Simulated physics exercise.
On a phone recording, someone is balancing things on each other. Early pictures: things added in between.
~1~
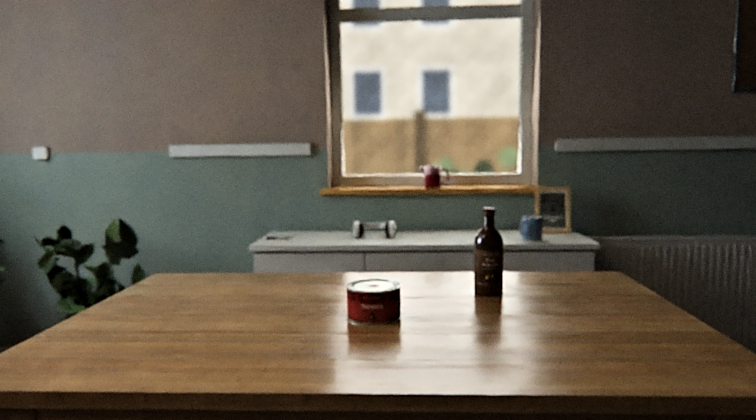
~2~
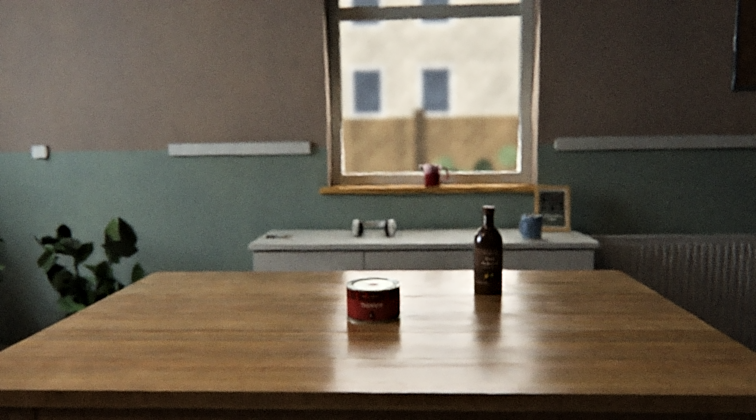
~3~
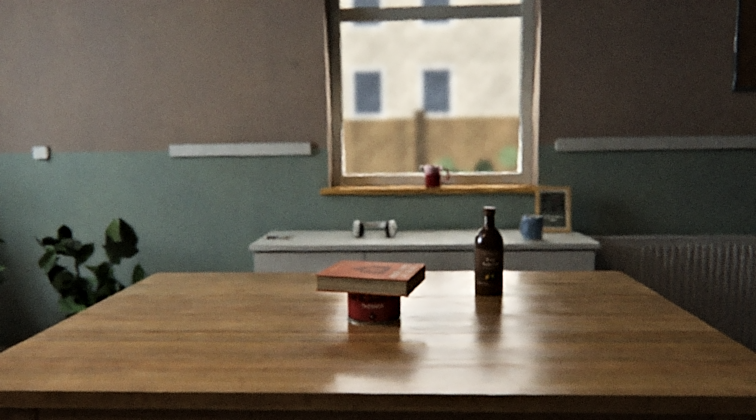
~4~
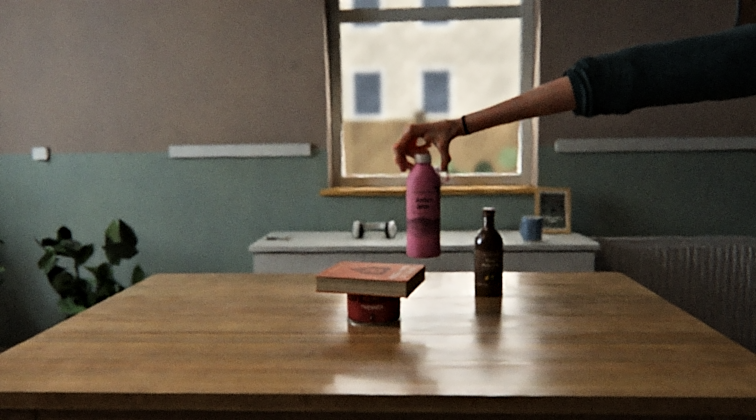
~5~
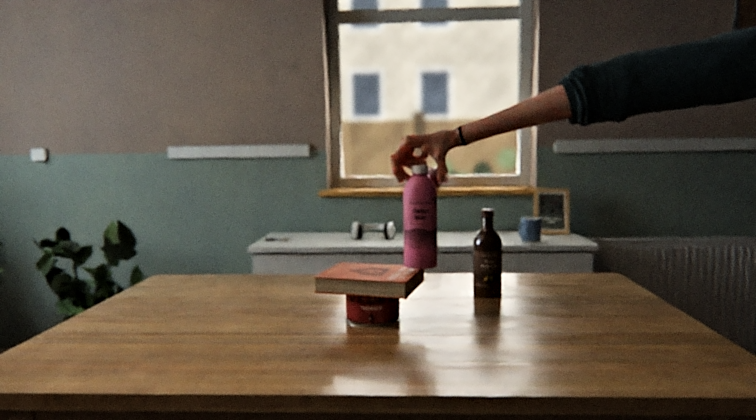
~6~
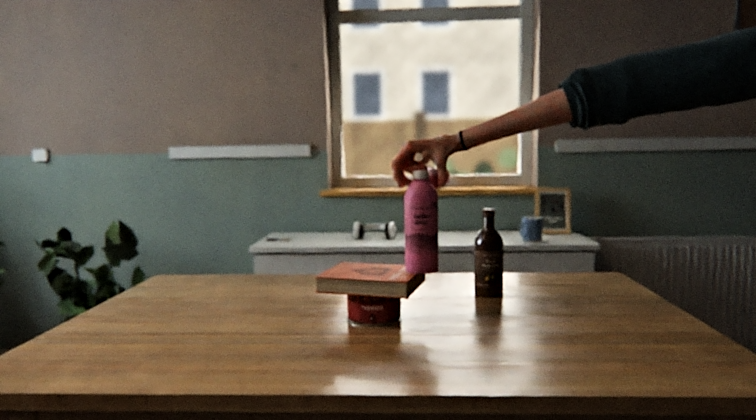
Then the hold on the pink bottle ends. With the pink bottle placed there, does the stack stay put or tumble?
It tumbles.
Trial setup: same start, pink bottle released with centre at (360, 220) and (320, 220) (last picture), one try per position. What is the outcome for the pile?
The pile remains stable in the first case, then in the second case it tips over.
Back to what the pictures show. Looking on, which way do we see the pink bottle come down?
Looks like it moves off to the right.
Then, 0.40 s on from there, pink bottle turned 33° from how it was put near (449, 232).
Then, 0.50 s on from there, pink bottle now fallen.
Then, 0.60 s on from there, things are still on the move.
Then, 0.80 s on from there, as before.
In the end, fallen, pink bottle; the other 3 unmoved. At the end, from the last picture's camera, pink bottle near (500, 308). The pile comes apart.
